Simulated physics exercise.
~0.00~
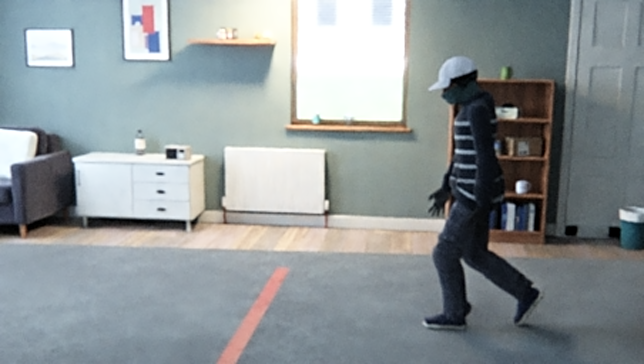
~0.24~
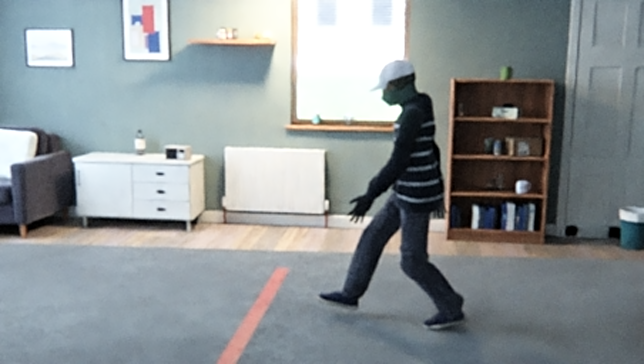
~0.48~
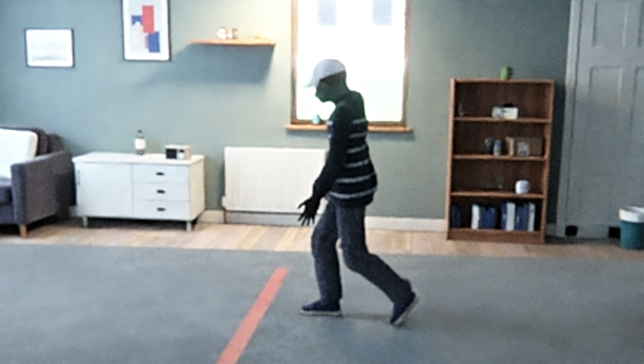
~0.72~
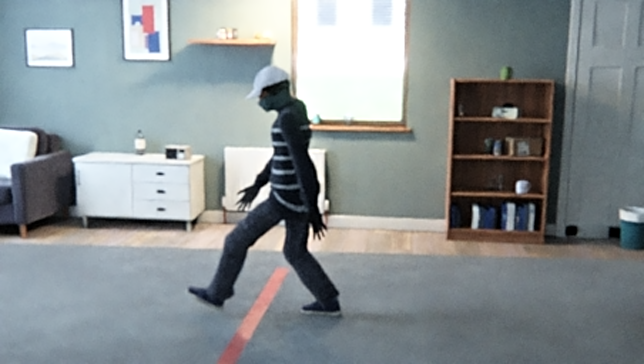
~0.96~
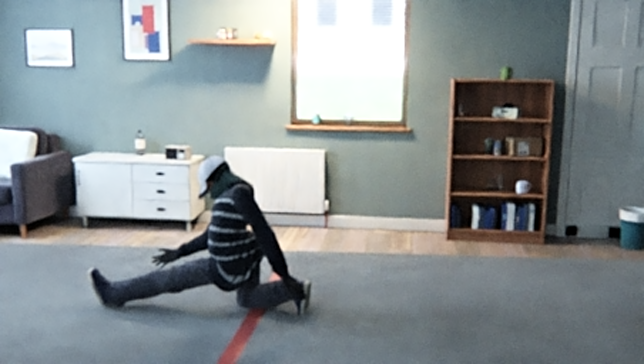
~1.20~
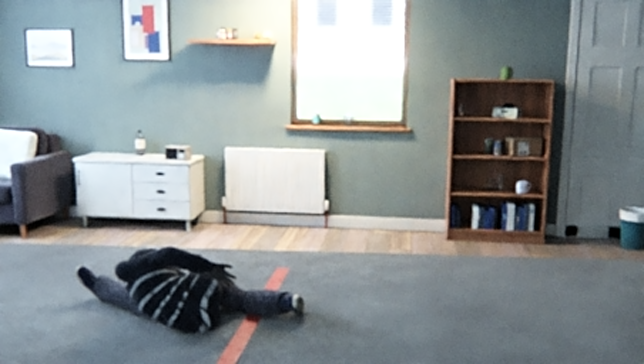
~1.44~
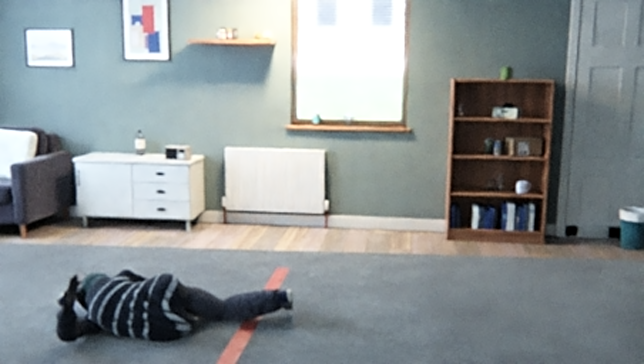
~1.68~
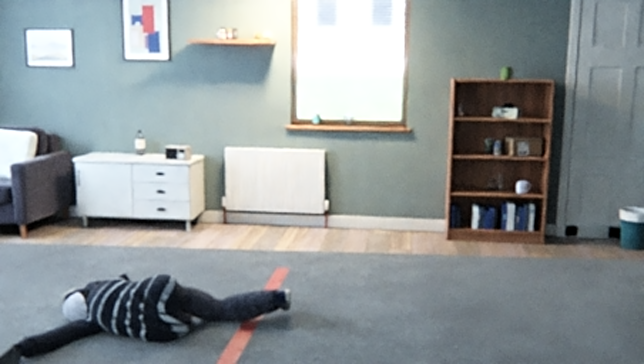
Person in a white cap and striped top walking left, collapsing across the red tape and ending sprawled face down.
